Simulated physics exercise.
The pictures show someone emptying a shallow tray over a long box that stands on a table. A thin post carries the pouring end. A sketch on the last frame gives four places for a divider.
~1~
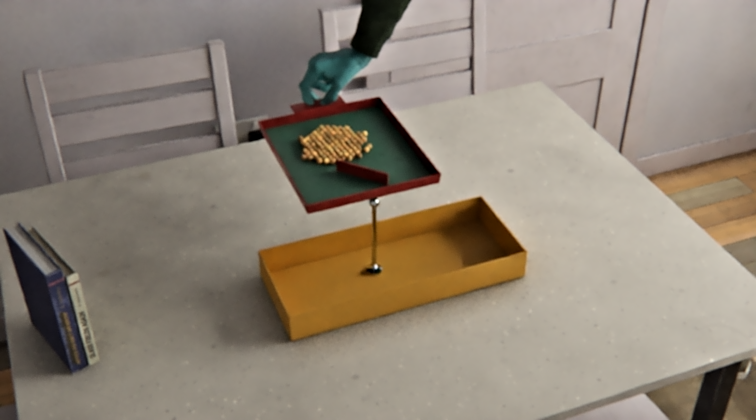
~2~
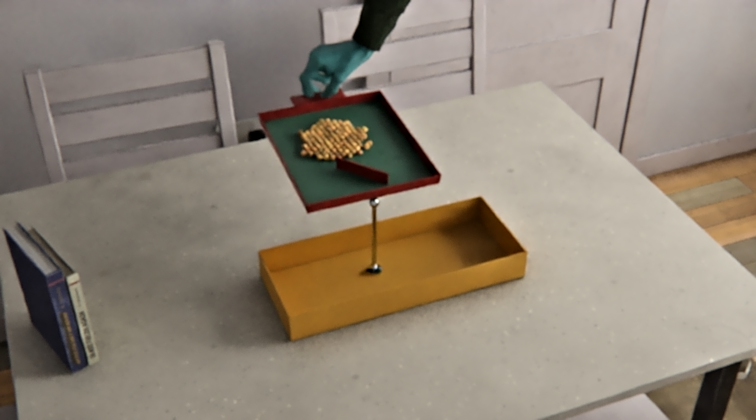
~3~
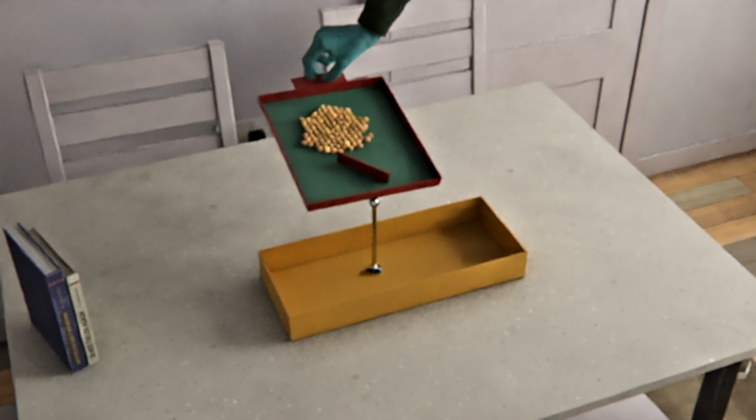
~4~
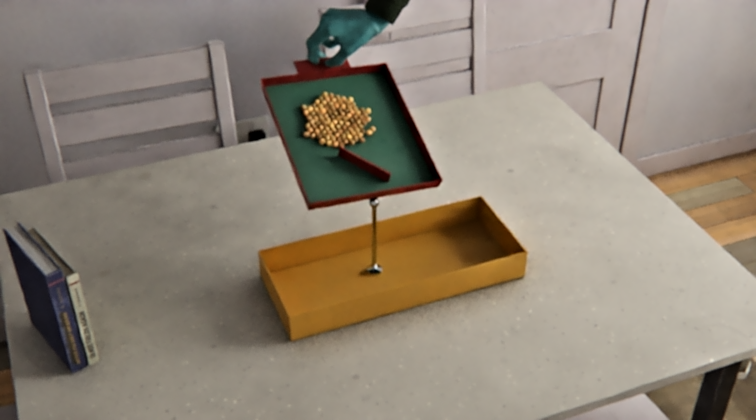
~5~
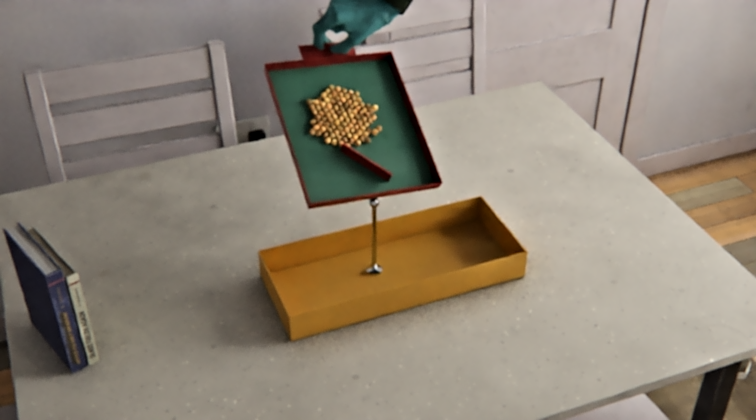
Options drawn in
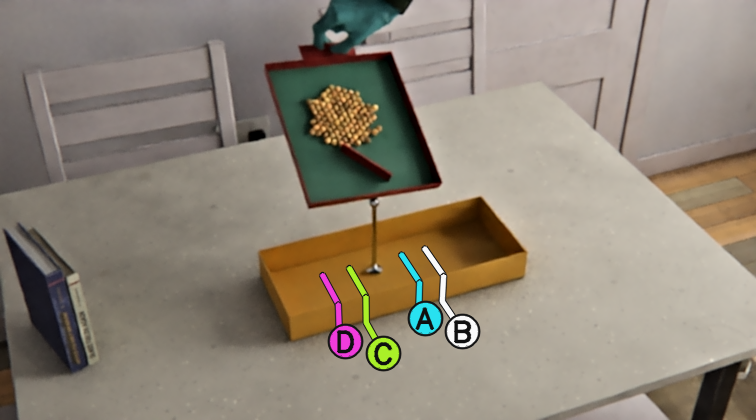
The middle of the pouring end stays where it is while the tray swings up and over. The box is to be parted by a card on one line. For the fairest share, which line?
The best line is B.
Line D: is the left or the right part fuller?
More lands on the right.
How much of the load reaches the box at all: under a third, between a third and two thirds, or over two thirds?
It is over two thirds.
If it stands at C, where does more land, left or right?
The right side.
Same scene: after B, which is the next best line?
The answer is A.
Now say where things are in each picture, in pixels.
In the first frame, corners of the pouring end (307, 204) and (439, 173), level; middle of the load (331, 146), dried chickpeas.
In the second frame, corners of the pouring end (308, 204) and (440, 174), barely tipped; fin from (337, 157) to (388, 174).
In the third frame, corners of the pouring end (309, 203) and (440, 177), a little tipped; front corners of the box (290, 316) and (527, 252).
In the fourth frame, corners of the pouring end (310, 203) and (441, 180), clearly tipped; far corners (262, 80) and (385, 64).
In the fifth frame, corners of the pouring end (311, 203) and (441, 182), clearly tipped; the right corner sinks clearly lower.
On the marked copy, line A crosses the front rim at (419, 281); line B crosses the front rim at (443, 275); line C crosses the front rim at (365, 296); line D crosses the front rim at (337, 303).
With A, of what is caught, about a tenth on the left of the divider, the larger part on the right.
With B, of what is caught, roughly half on the left of the divider, roughly half on the right.
With C, of what is caught, not one piece on the left of the divider, every piece on the right.
With D, of what is caught, not one piece on the left of the divider, every piece on the right.
